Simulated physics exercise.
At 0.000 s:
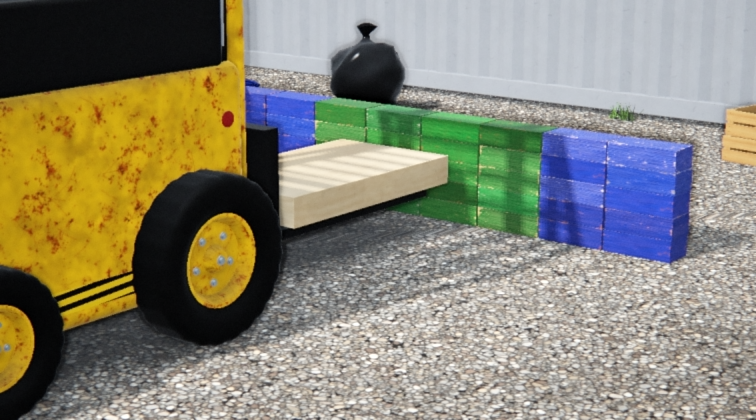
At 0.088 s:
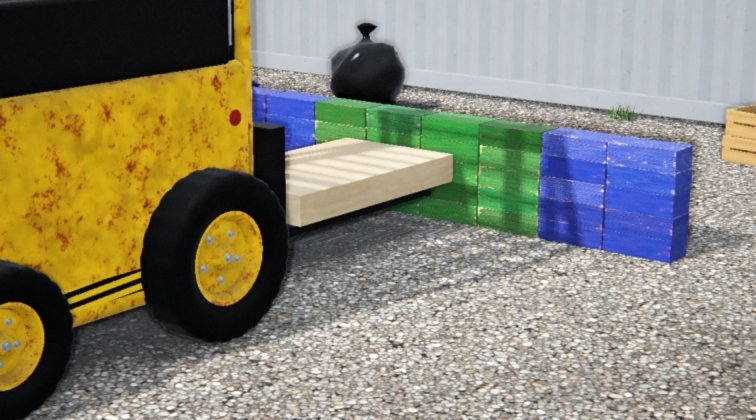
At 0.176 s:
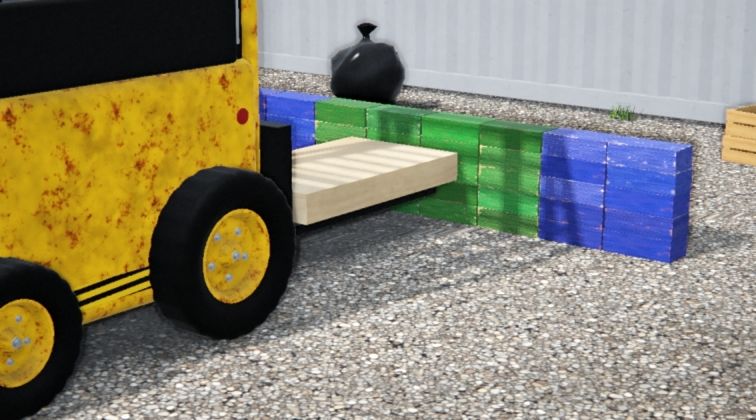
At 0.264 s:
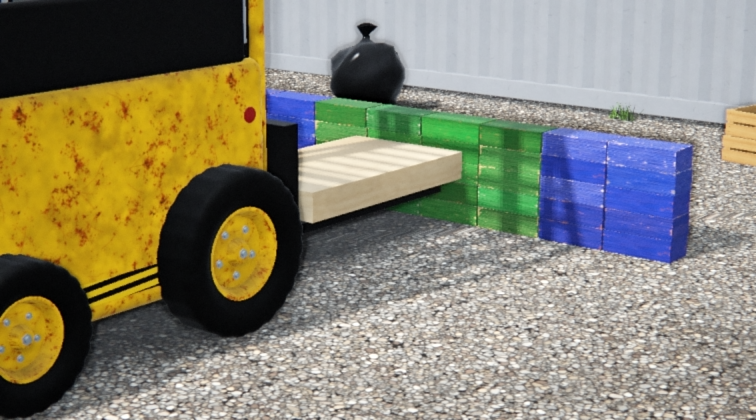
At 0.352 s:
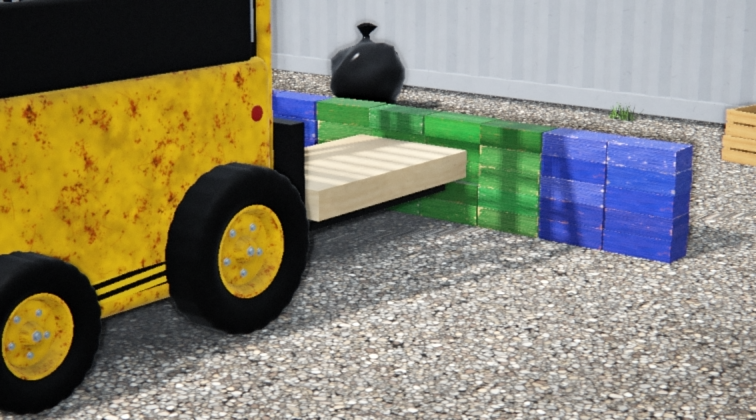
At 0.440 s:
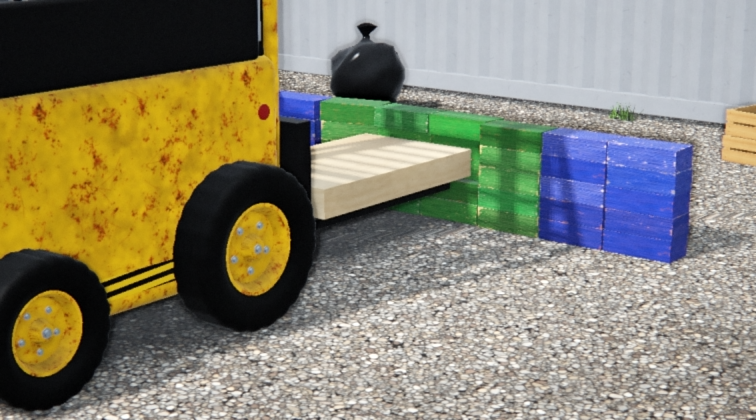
At the start, a rusty yellow vehicle on the left holds a pale slatted wooden slab beside a low wall of blue and green blocks. It rolls slowly right, bringing the slab up against the green section, and several blocks shift slightly while the wall remains standing.
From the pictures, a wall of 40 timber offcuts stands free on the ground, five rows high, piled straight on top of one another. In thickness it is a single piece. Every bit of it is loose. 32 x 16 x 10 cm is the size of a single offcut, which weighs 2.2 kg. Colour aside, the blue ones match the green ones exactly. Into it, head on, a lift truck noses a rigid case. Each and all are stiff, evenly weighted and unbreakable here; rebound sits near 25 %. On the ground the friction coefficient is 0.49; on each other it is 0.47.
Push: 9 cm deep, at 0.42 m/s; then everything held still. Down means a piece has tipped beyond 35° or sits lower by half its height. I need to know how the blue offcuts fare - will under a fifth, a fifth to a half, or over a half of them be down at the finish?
At the finish, under a fifth of them.
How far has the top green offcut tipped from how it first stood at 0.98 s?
Rotation: Approx. 110°.
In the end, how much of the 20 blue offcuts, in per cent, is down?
0 %.
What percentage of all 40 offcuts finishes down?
About 15% of them.
After 0.56 s, none of the 20 blue offcuts down (0 of 40 in all colours); top blue offcut unmoved; top green offcut leaning 12°.
After 0.76 s, none of the 20 blue offcuts down (6 of 40 in all colours); top blue offcut unmoved; top green offcut leaning 62°, 10 cm lower.
After 0.98 s, none of the 20 blue offcuts down (6 of 40 in all colours); top blue offcut unmoved; top green offcut on its side.
At rest (1.8 s), none of the 20 blue offcuts down (6 of 40 in all colours); top blue offcut unmoved; top green offcut on its side. That is 0 per cent. As the last picture would show them, middles, top blue offcut near (253, 99), top green offcut near (502, 187).
